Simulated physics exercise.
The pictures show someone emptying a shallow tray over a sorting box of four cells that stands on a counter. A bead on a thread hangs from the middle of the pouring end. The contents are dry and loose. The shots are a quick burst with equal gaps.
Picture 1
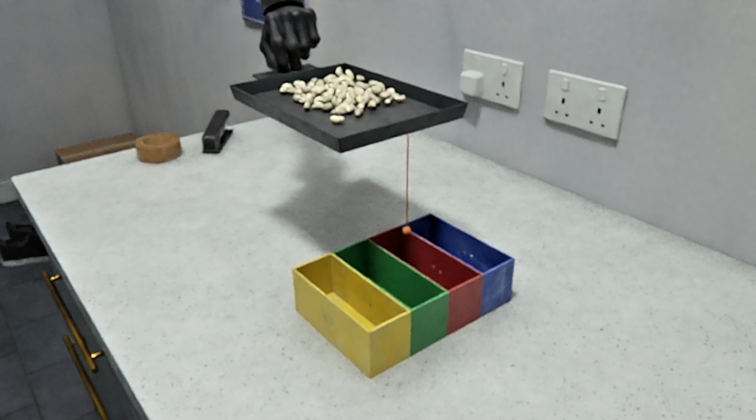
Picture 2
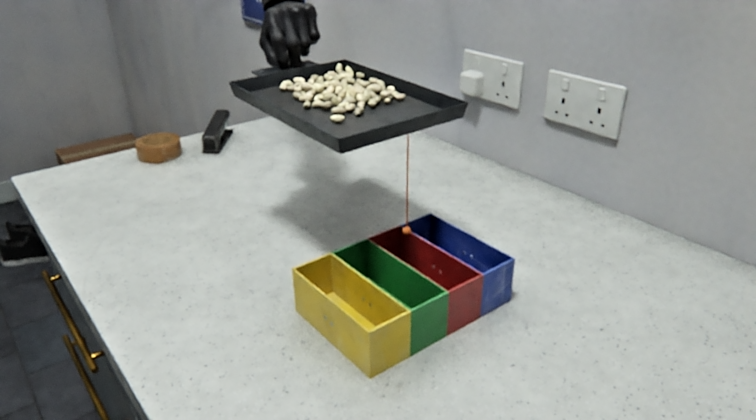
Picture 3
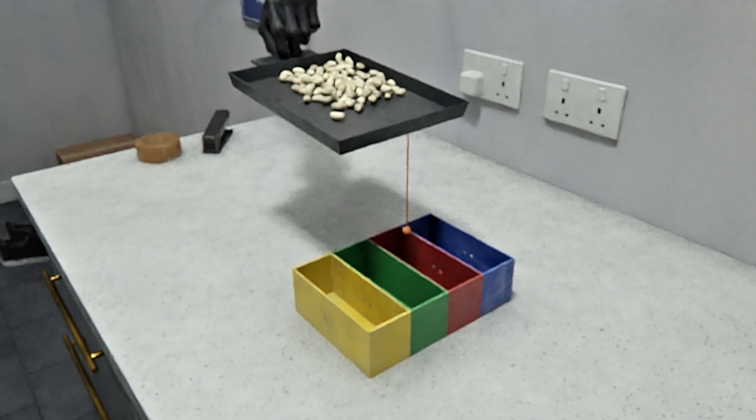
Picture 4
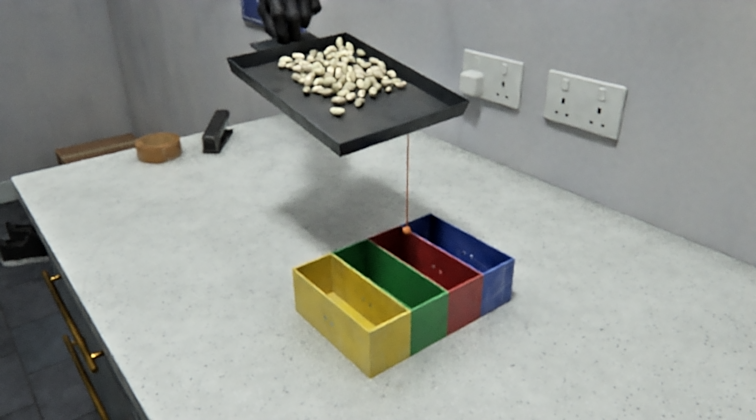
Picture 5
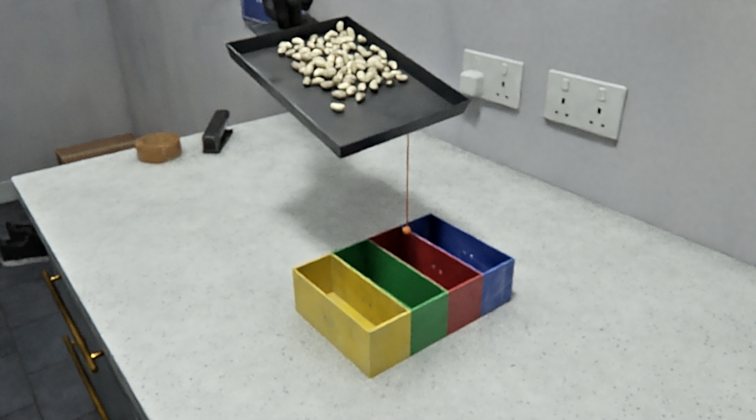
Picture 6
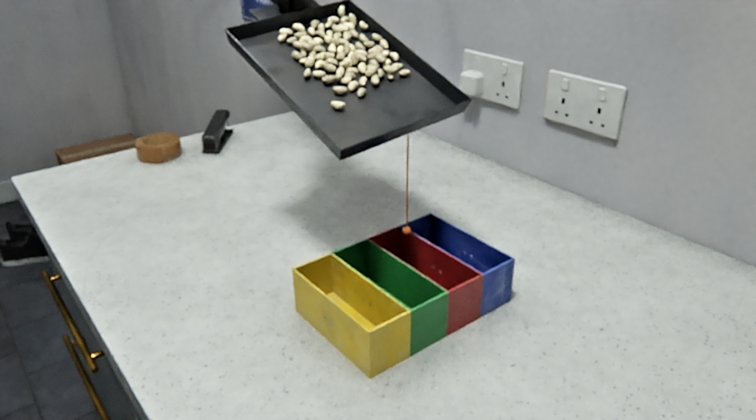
A black-gloved hand steadily tilts a dark tray of white beans above four coloured cells.
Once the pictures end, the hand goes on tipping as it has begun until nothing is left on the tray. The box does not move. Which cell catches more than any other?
The green one ends fullest.
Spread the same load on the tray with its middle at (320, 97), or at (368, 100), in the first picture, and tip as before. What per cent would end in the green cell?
About 40 and 30 per cent.
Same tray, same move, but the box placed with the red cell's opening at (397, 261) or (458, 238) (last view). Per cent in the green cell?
Near 50 % and 20 %.
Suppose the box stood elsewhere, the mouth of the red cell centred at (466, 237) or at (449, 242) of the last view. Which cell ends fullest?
First the cell in yellow, then yellow.
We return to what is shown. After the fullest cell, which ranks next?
In second place: The yellow cell.
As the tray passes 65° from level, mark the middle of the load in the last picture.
At about (382, 128).
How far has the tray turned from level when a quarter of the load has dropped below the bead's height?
Near 85 degrees.
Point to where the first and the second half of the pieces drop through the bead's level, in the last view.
The first part at (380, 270); the rest at (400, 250).
Soon after the last picture, tray tipped steeply; most on the tray; a small part falling or outside the box.
A little later, tray tipped past a quarter turn; about half on the tray; about a quarter in the green cell; a small part in the yellow cell; a stray few in the blue cell; a stray few in the red cell; a small part falling or outside the box.
Later still, tray tipped past a quarter turn; about a third in the green cell; about a quarter in the yellow cell; about a quarter in the red cell; a small part in the blue cell; a stray few falling or outside the box.
At rest, tray tipped past a quarter turn; about a third in the green cell; about a quarter in the yellow cell; about a quarter in the red cell; a small part in the blue cell; a stray few outside the box.
